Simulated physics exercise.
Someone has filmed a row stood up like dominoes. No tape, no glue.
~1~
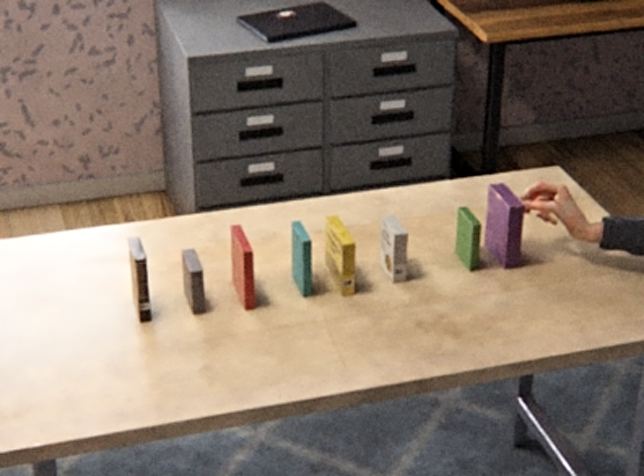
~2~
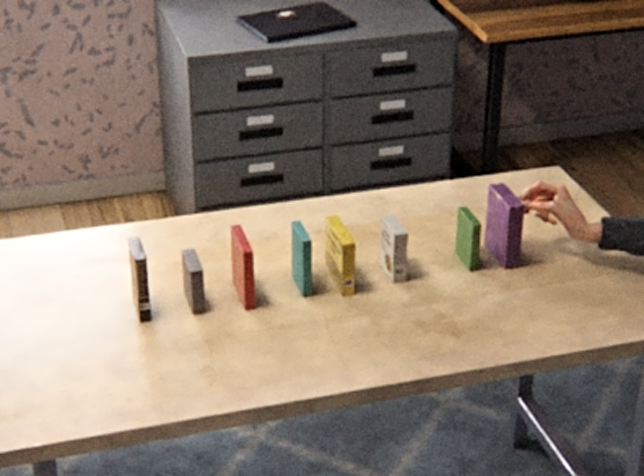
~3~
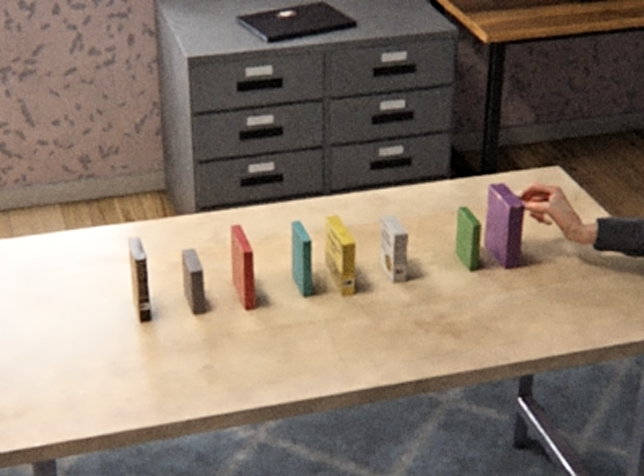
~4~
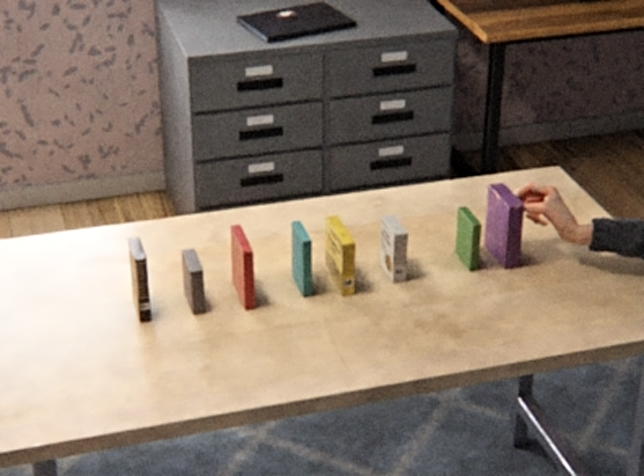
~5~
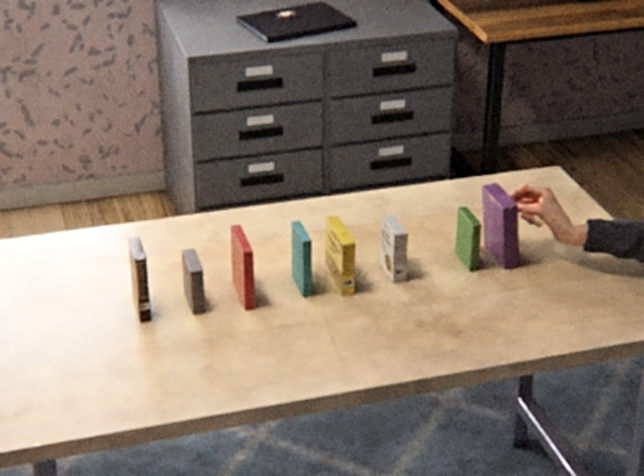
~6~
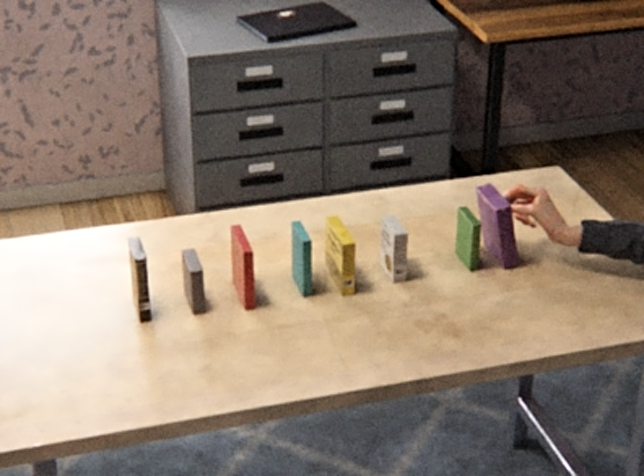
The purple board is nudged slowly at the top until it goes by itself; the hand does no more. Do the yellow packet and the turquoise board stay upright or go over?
The yellow packet keeps standing; the turquoise board keeps standing.
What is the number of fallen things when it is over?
2 of them.
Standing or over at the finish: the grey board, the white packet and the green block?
The grey board is still upright; the white packet stays upright; the green block falls over.
Then, 0.30 s on from there, purple board 40° over; green block turned 22° from how it was put.
Then, 0.40 s on from there, purple board 74° over; green block turned 74° from how it was put.
Then, 0.50 s on from there, purple board 85° over; green block on its side.
In the end, toppled on the table, green block; the other 5 unmoved. At the end, from the last picture's camera, yellow packet near (340, 256), turquoise board near (301, 259).
